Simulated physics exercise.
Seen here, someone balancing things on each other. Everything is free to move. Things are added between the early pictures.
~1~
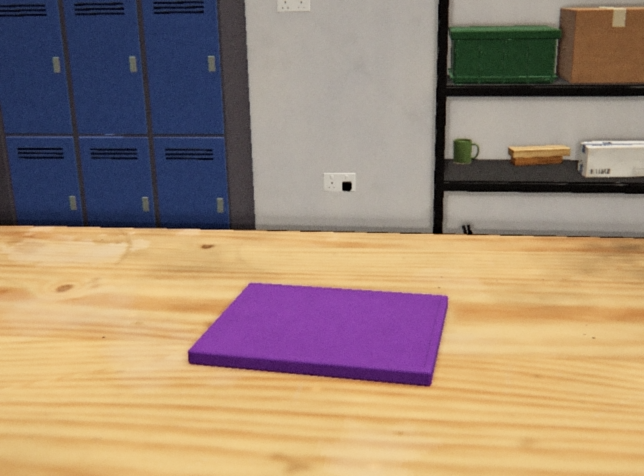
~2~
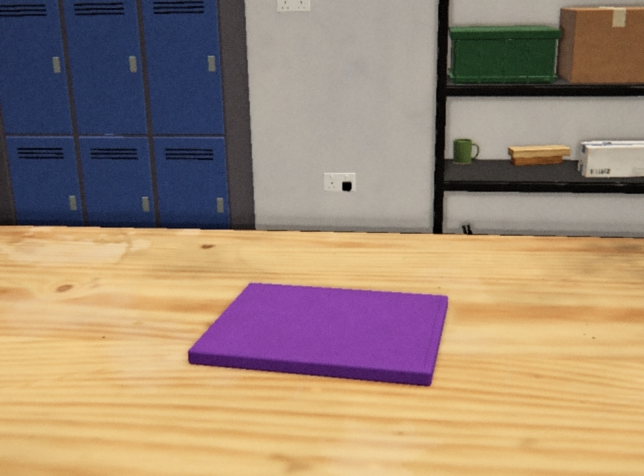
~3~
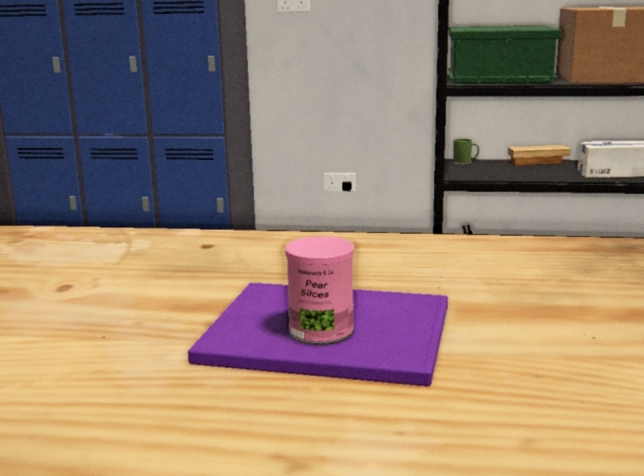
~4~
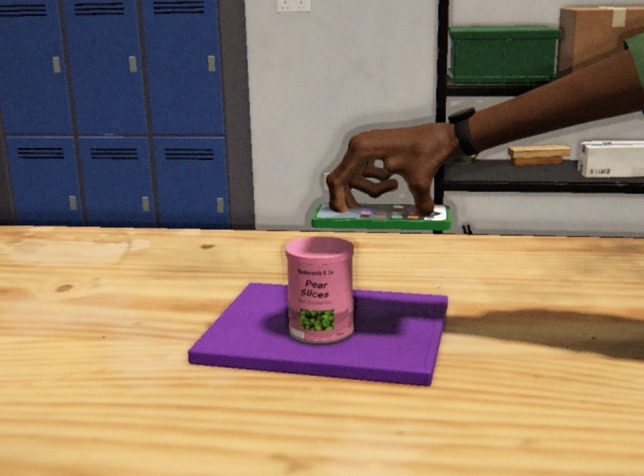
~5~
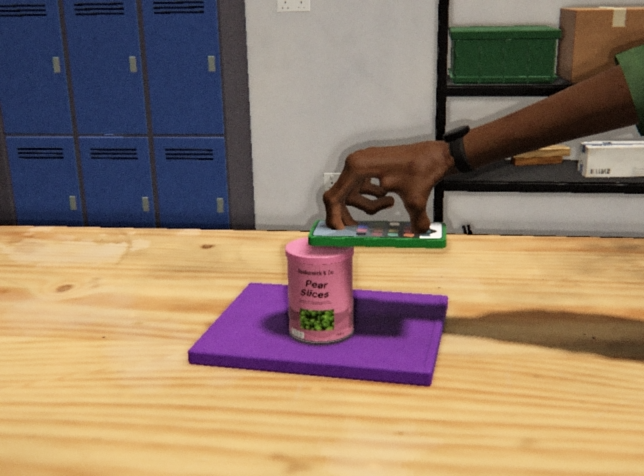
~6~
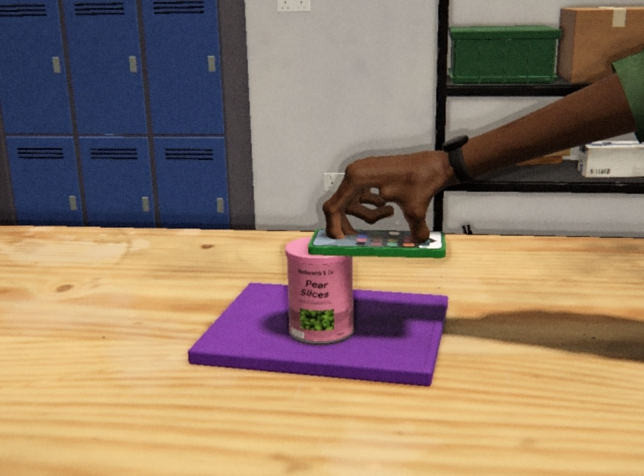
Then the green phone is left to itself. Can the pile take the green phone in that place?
Outcome: The pile comes apart.
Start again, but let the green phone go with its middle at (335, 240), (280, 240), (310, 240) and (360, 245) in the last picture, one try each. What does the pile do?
First, it holds; second, it loses its balance; third, it holds; fourth, it comes apart.
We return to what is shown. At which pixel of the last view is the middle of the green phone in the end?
Around (373, 277).
Then, 0.20 s after the last picture, green phone tipped 27° from how it was near (378, 255).
Then, 0.30 s after the last picture, green phone now fallen.
Then, 0.40 s after the last picture, nothing new.
At rest, fallen, green phone; the other 2 in place. Seen from the same camera at the end, green phone near (374, 277). The pile gives way.
